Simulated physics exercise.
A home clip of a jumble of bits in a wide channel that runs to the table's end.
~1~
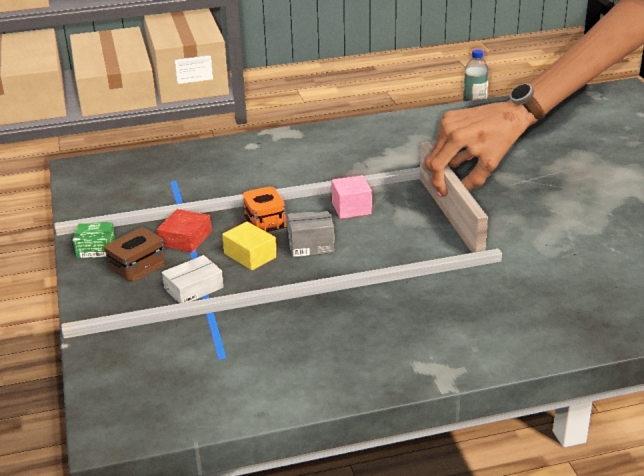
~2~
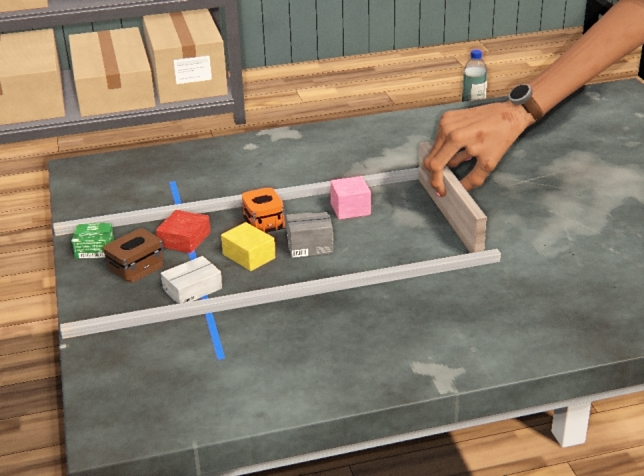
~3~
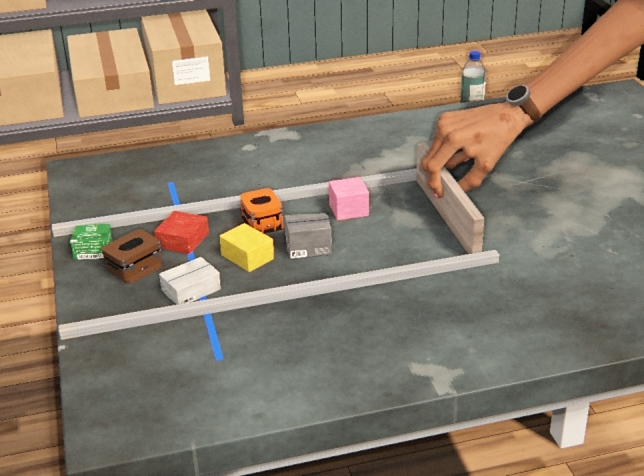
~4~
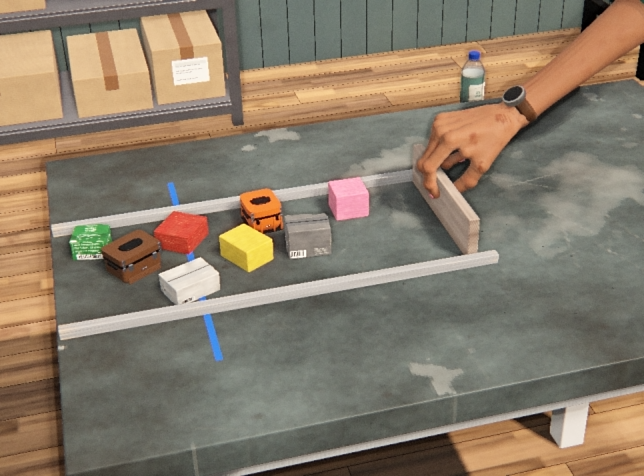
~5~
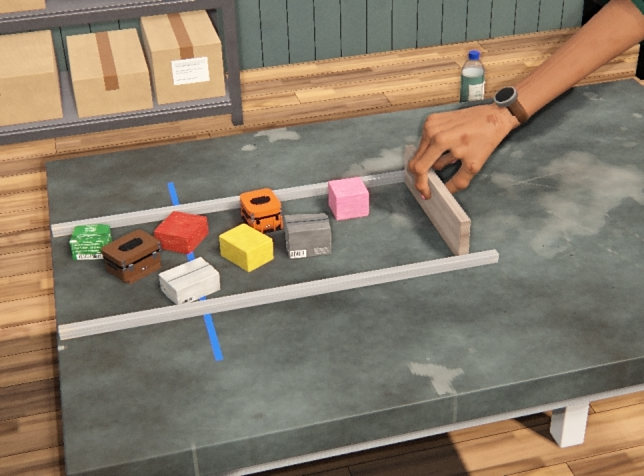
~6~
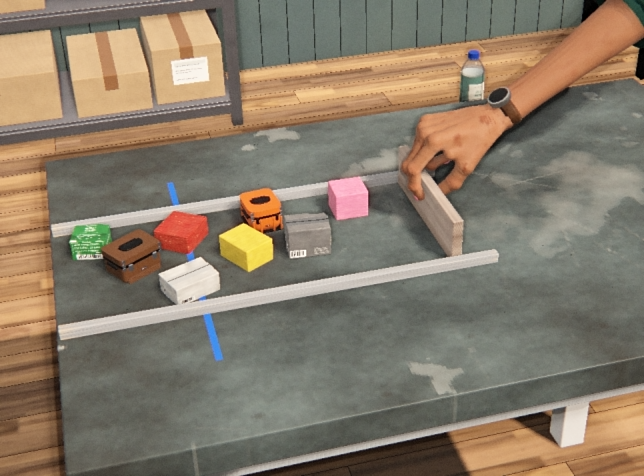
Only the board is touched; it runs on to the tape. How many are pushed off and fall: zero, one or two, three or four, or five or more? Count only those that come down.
As it turns out, the number that fall off is zero.
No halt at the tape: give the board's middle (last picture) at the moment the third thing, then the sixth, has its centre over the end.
Near (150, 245) and (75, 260).
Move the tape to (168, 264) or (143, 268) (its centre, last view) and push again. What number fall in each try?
It would be 1 and 3.
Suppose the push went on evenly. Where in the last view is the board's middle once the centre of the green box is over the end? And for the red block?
For the green box at (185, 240), for the red block at (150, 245).
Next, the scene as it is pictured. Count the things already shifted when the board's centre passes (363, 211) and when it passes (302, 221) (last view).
At the one place 1, at the other 4.
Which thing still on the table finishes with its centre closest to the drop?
That is the green box.
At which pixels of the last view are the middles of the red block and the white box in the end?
The red block stops around (95, 247); the white box around (161, 291).
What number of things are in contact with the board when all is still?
The number is 2.
Early on, none off yet; green box at rest near (91, 242); brown case at rest near (132, 257); white box at rest near (190, 282).
A while later, none off yet; green box at rest near (91, 242); brown case at rest near (129, 258); white box moving near (184, 284).
Finally, the number that fall off is zero.
